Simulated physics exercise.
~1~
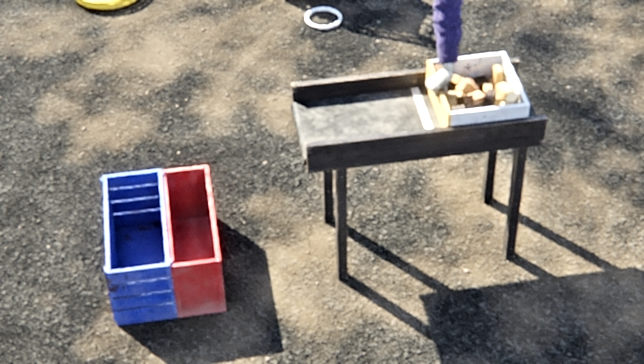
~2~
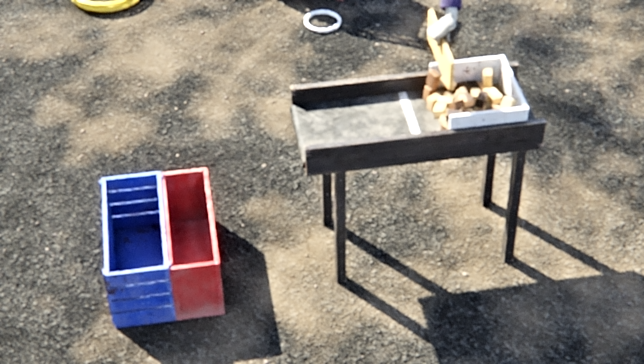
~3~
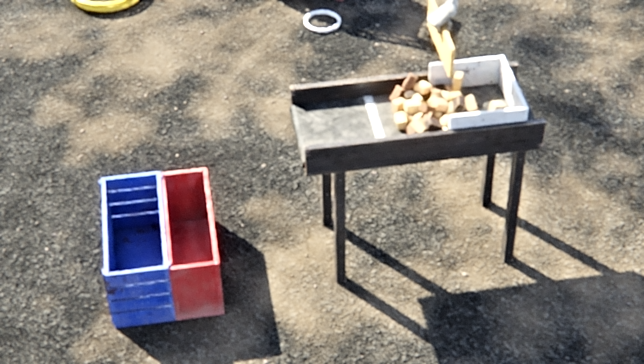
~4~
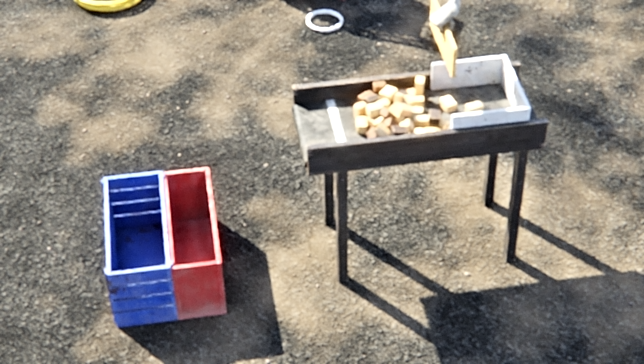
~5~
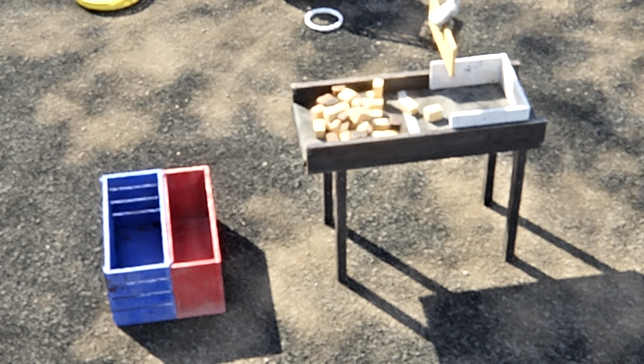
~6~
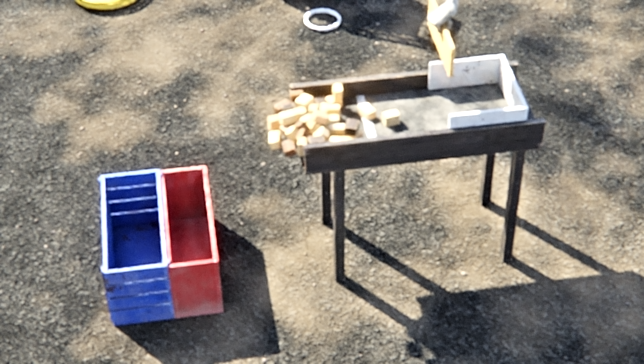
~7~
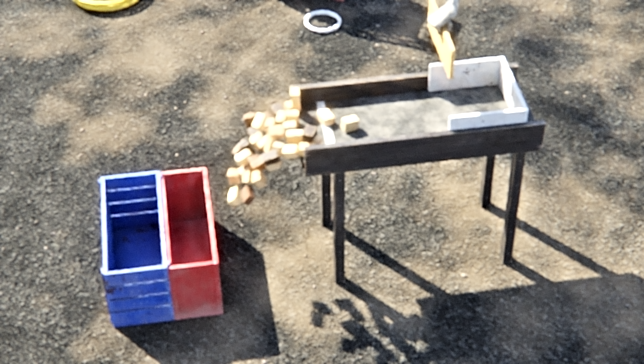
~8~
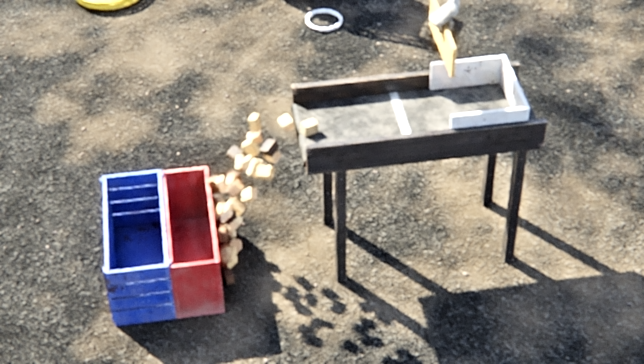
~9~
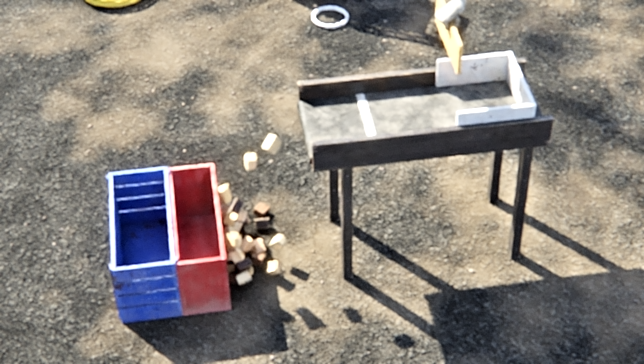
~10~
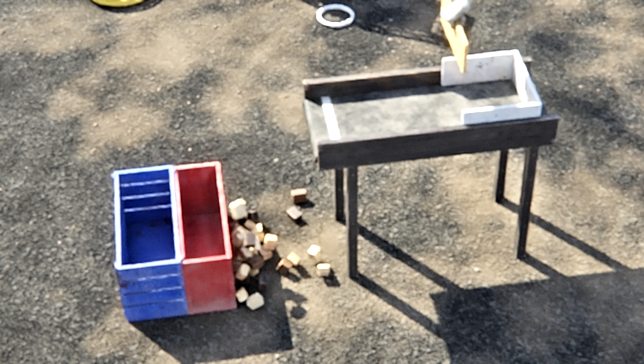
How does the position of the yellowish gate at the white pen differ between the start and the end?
At the start the gate stands down at the left side of the white pen, closing in the blocks. At the end it is held up higher, above the pen's open left side.
